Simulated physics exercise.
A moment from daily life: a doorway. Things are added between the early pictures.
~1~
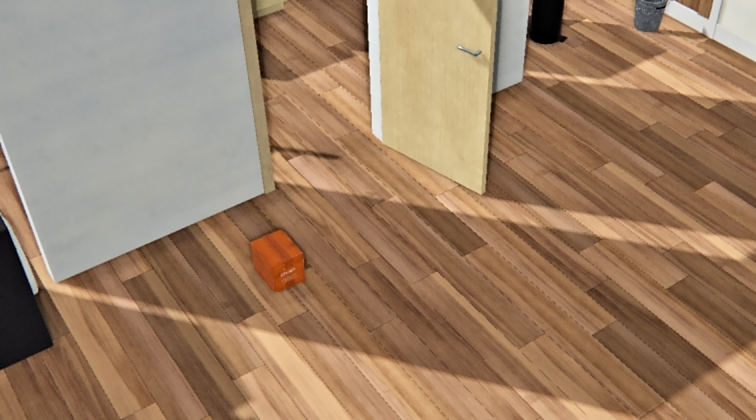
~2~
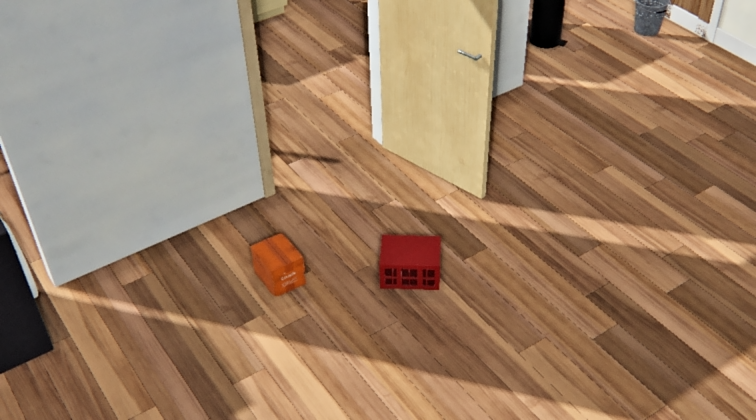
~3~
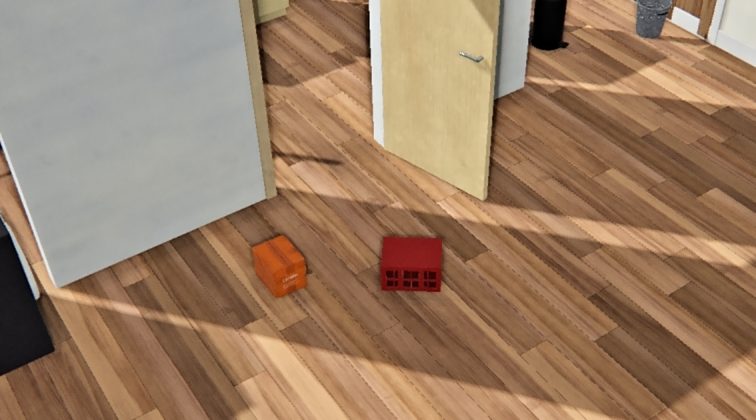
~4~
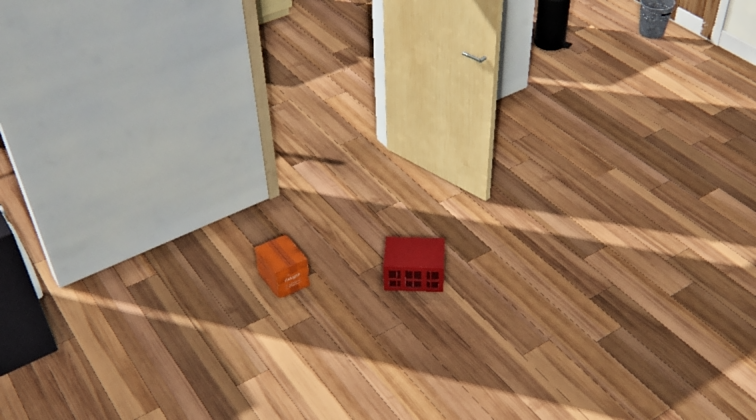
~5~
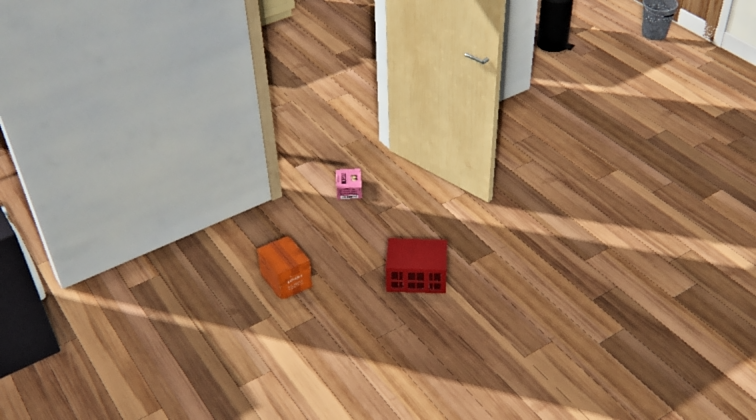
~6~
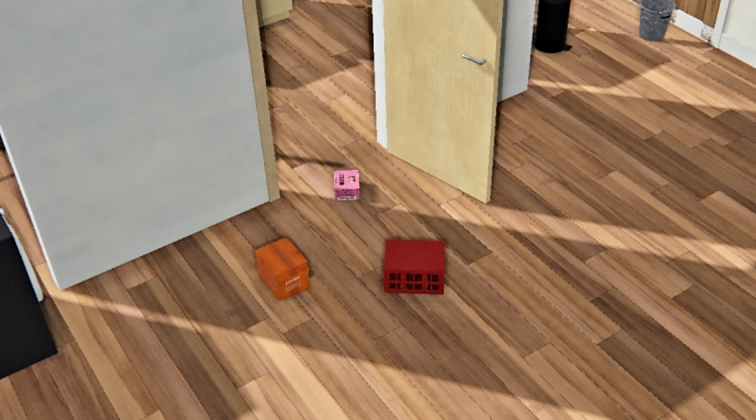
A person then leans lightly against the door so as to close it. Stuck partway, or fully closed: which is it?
Fully closed.
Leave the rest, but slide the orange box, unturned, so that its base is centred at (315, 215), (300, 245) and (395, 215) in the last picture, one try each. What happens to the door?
On the first try it fails to close, on the second it swings fully closed, and on the third it fails to close.
Then, 1.30 s on from there, open by 51°.
Then, 1.80 s on from there, open by 18°; pink box shifted about its own width near (330, 177).
In the end, open by 0°; moved from the start, pink box; the other 2 unmoved. At the end, from the last picture's camera, pink box near (315, 163).
